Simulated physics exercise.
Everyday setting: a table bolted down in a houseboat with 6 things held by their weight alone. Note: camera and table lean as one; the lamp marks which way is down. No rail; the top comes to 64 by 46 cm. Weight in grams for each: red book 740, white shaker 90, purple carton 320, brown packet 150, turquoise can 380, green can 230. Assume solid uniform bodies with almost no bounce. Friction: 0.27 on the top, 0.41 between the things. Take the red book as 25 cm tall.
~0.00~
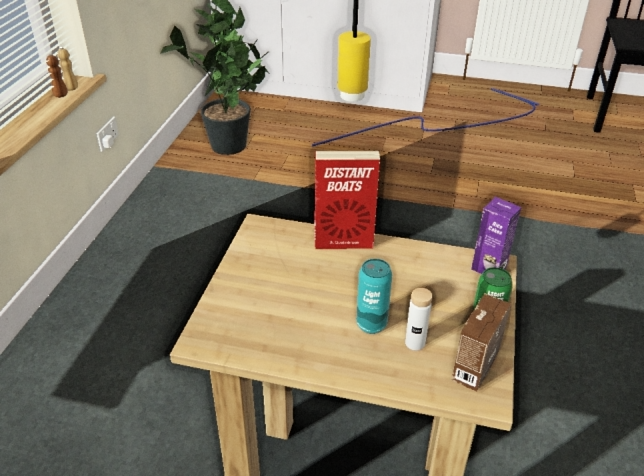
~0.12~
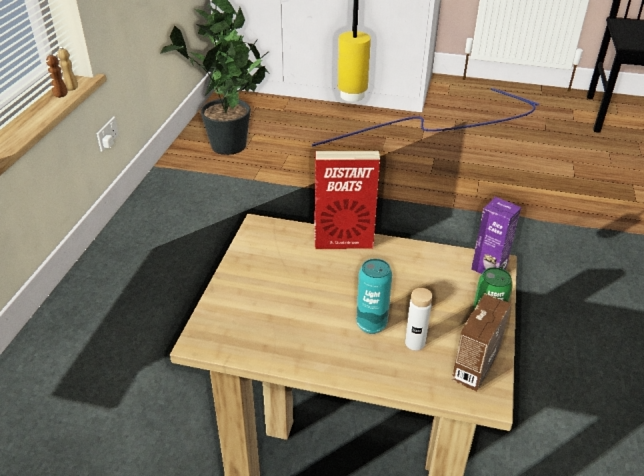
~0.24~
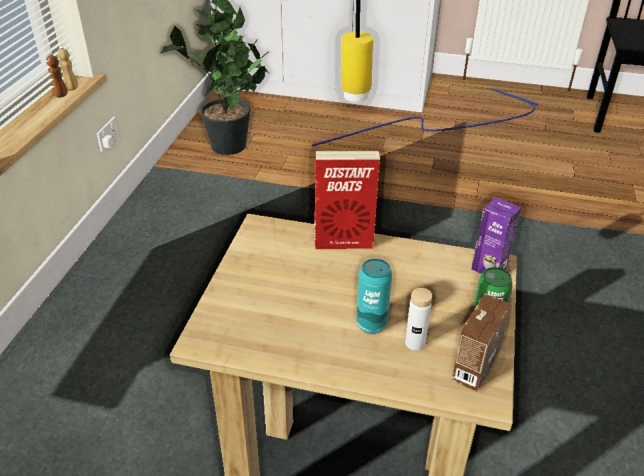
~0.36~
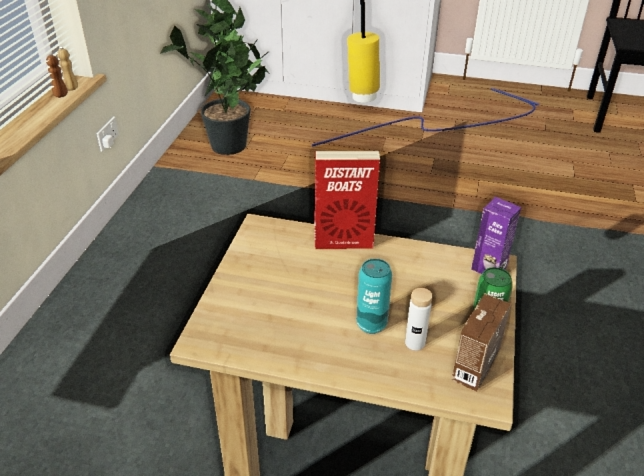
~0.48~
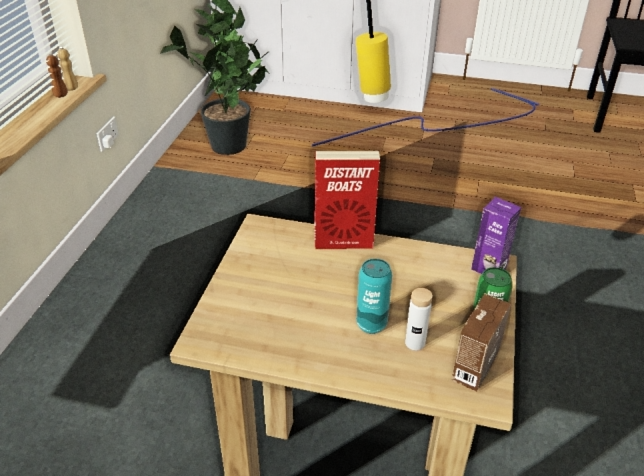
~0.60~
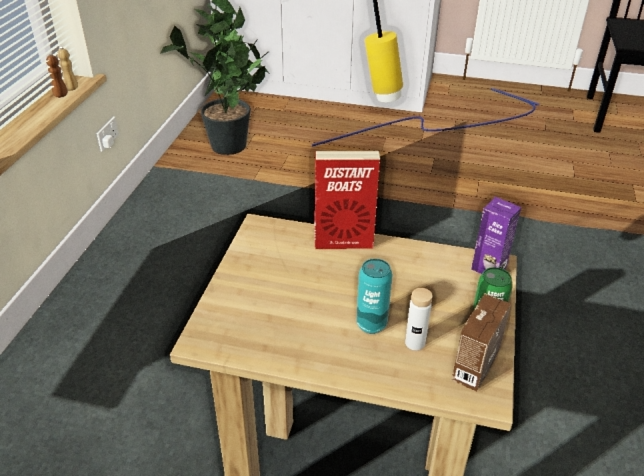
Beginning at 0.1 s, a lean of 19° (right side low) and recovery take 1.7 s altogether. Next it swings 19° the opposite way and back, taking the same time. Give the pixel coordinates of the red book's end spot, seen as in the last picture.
Its end spot is about (346, 203).
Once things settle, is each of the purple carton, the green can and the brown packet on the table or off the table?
Once it all settles, the purple carton leaves its surface, the green can leaves its surface and the brown packet leaves its surface.
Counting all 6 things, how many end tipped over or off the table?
The number here is 3.
By 1.40 s, floor tilted 9°, right side down; purple carton, brown packet and green can now off the table; red book 10 cm from its spot near (391, 209); white shaker 10 cm from its spot.
By 1.80 s, boat level; red book 11 cm from its spot near (394, 210); white shaker 10 cm from its spot; turquoise can 10 cm from its spot.
When it is over (4.0 s), off the table, purple carton, brown packet and green can; the other 3 within 5 cm of the start. In the last view, red book near (346, 202).
